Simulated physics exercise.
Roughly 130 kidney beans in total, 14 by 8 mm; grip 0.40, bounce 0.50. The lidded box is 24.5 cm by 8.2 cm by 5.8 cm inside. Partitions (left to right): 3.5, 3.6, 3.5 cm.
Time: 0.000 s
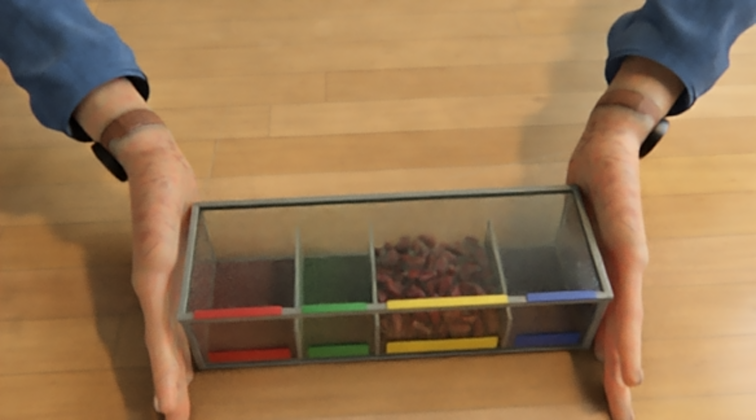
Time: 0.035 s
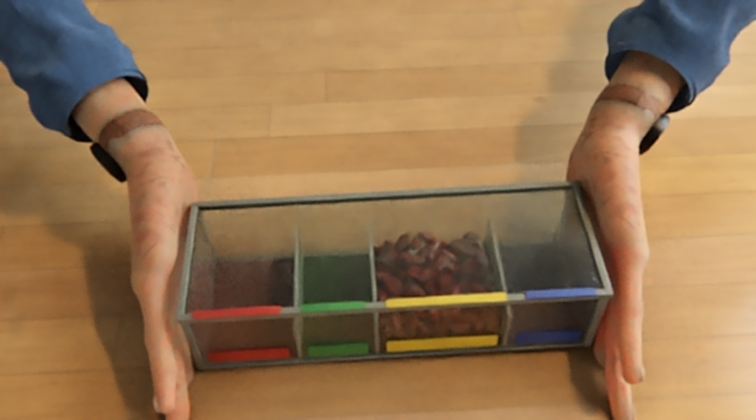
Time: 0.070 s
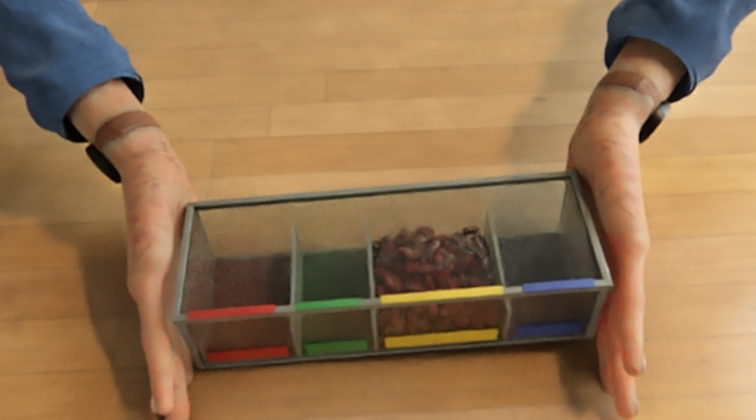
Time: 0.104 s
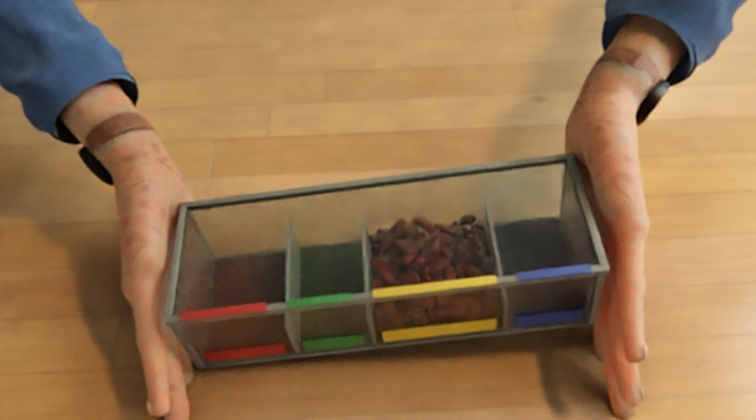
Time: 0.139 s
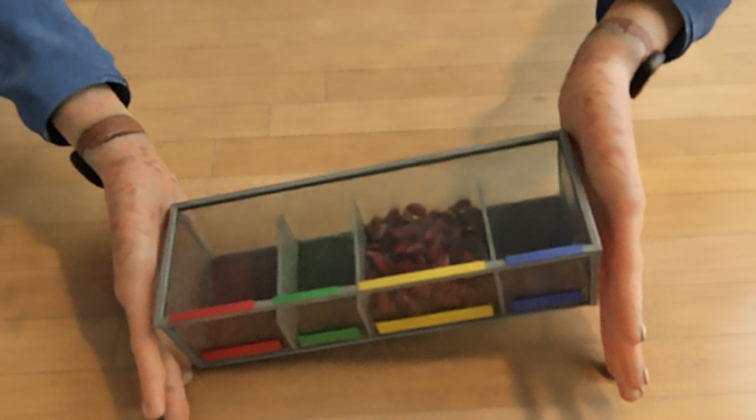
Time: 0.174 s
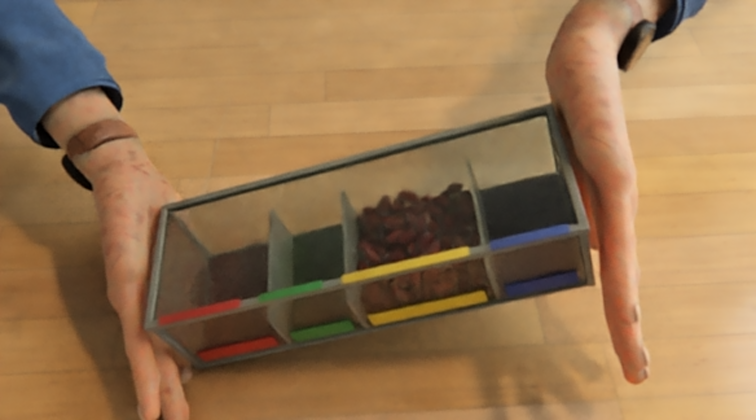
A clear lidded box with four compartments, held between two hands in blue sleeves, starts almost level above a pale wooden surface, seen from above. Left to right, its sections carry red, green, yellow and blue strips, with dark red kidney beans heaped in the yellow one. The right hand raises its end increasingly quickly, slanting the box down toward the left, while the beans stay within their section.
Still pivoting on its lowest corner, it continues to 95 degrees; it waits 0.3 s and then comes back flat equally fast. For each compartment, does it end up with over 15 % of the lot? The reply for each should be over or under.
For red it is over, for blue it is under, for green it is under, for yellow it is over.
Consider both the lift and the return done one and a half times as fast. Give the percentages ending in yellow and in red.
Yellow 20 %, red 70 %.
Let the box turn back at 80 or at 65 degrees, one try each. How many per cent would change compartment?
Close to 55 in a hundred first, and 25 in a hundred second.
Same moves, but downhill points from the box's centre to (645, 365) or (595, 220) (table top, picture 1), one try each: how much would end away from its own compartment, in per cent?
About 70 per cent on the first try and 65 per cent on the second.
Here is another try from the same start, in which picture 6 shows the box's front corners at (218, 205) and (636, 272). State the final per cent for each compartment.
You'd see red at 0 percent, blue at 65, green at 0 and yellow at 35 percent.
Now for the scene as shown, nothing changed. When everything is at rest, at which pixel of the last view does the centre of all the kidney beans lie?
At about (256, 311).
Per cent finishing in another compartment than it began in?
My estimate is some 80 per cent.
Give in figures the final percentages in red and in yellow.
Final shares - red 75 percent, yellow 20 percent.
After 0.89 s, tilt 95 degrees; red 40 %, green 15 %, yellow 40 %.
After 1.38 s, tilt 52 degrees; red 75 %, yellow 20 %.
Then, at 1.93 s, tilt 0 degrees; red 75 %, yellow 20 %.
By 2.2 s all is still; red 75 %, blue 0 %, green 0 %, yellow 20 %.
